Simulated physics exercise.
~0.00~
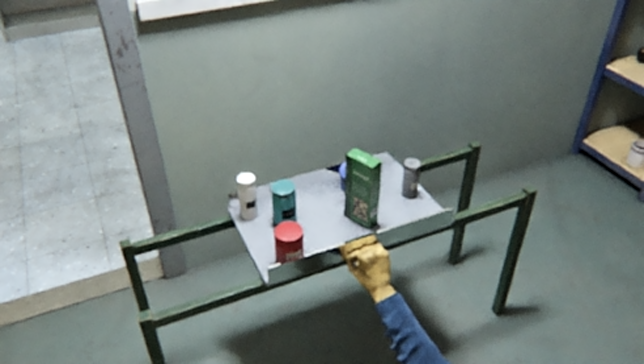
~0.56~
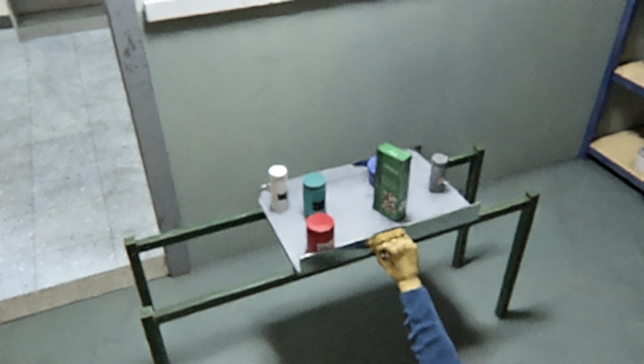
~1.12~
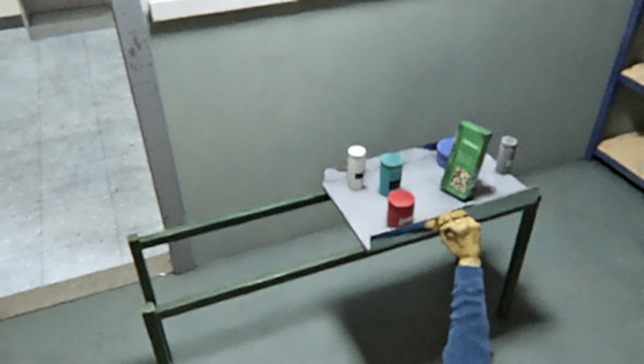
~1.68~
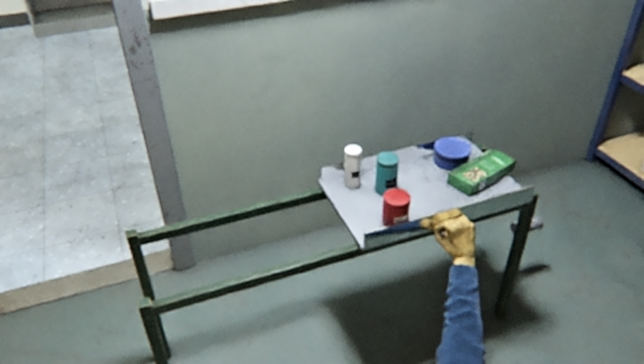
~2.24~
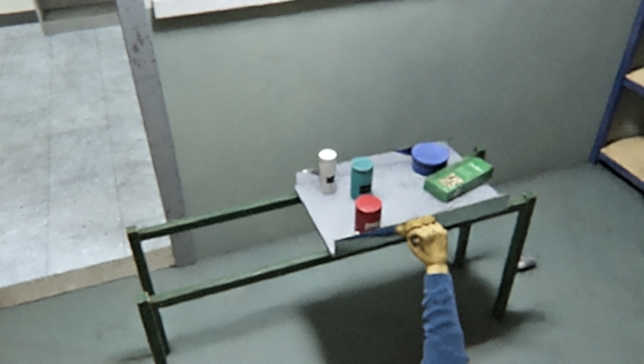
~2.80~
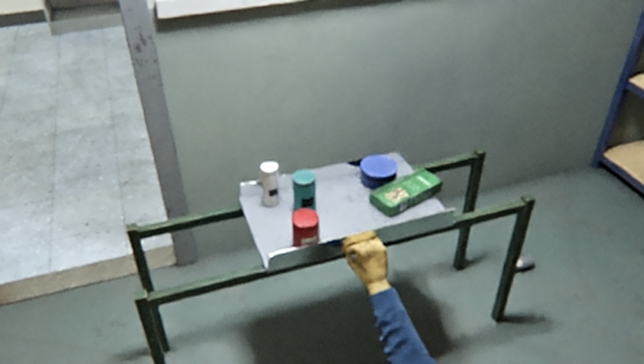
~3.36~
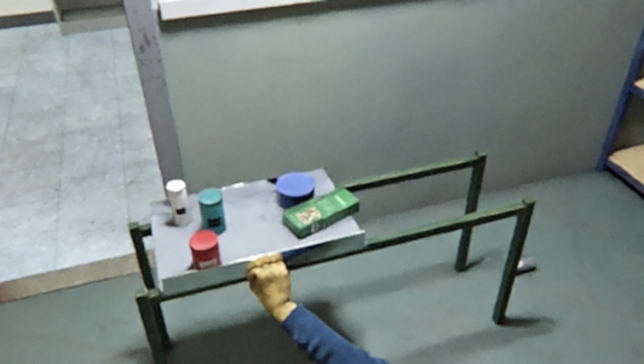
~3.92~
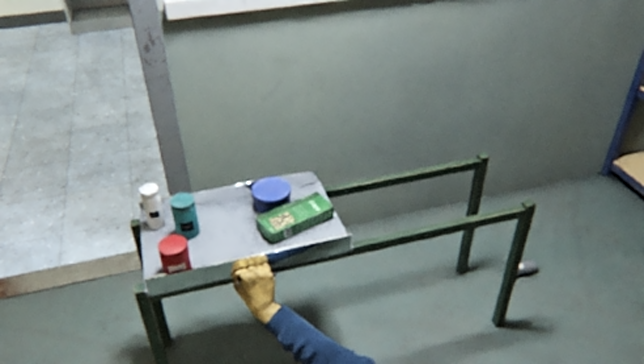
A gloved hand slides a tray right, toppling a green packet, then far left.
